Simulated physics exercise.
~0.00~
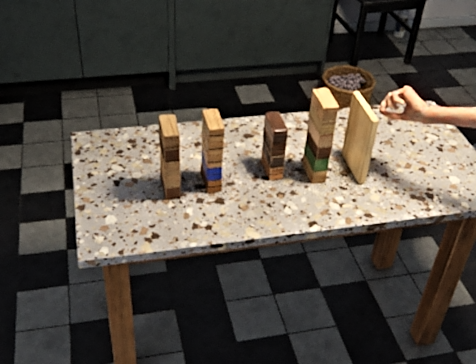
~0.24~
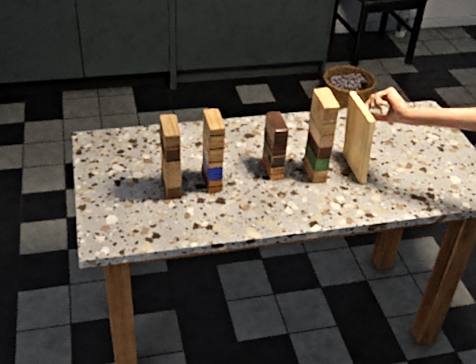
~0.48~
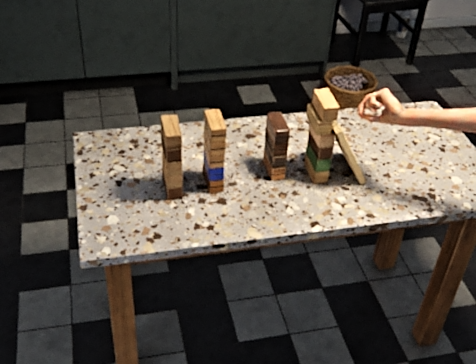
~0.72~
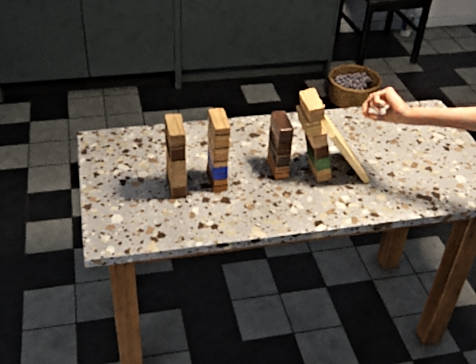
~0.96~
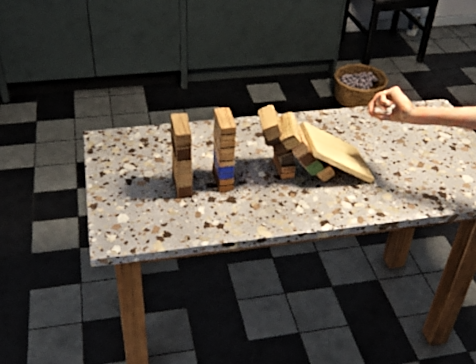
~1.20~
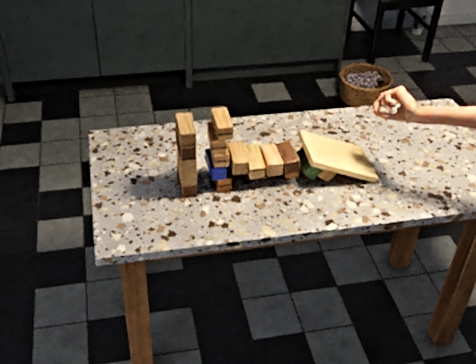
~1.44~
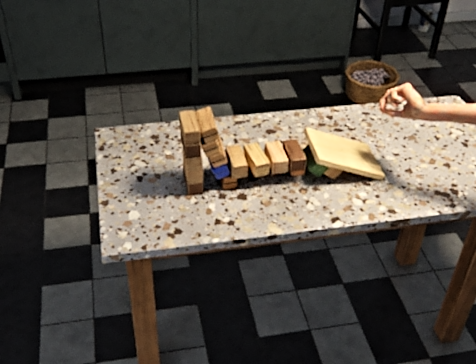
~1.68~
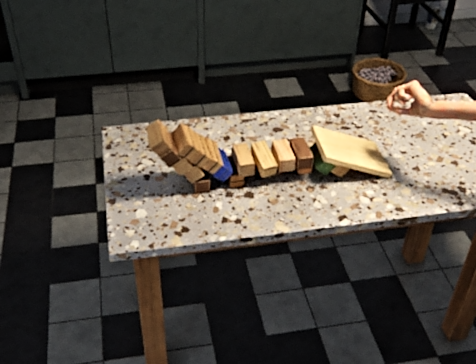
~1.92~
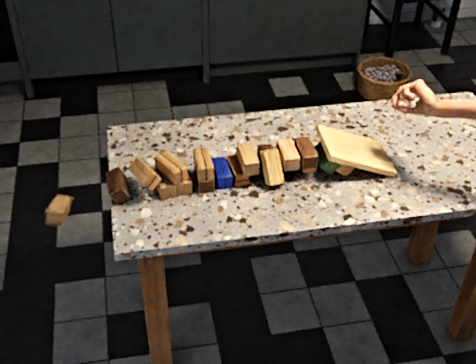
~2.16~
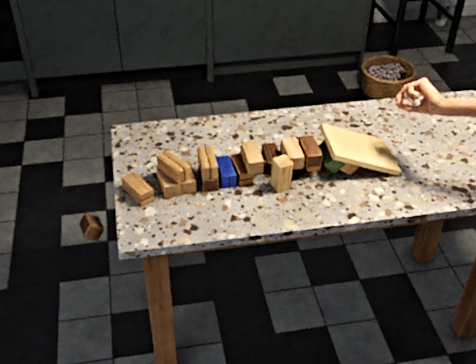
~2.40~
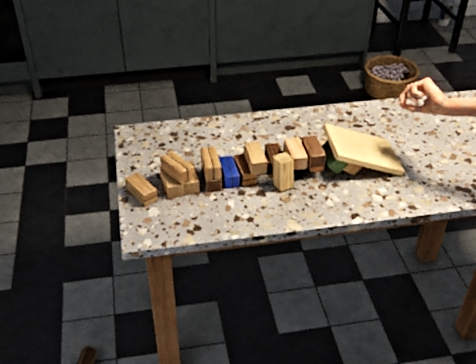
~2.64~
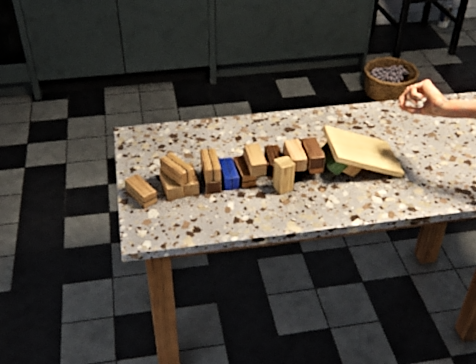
A hand tips a wooden board, toppling the block piles leftward until they lie strewn.
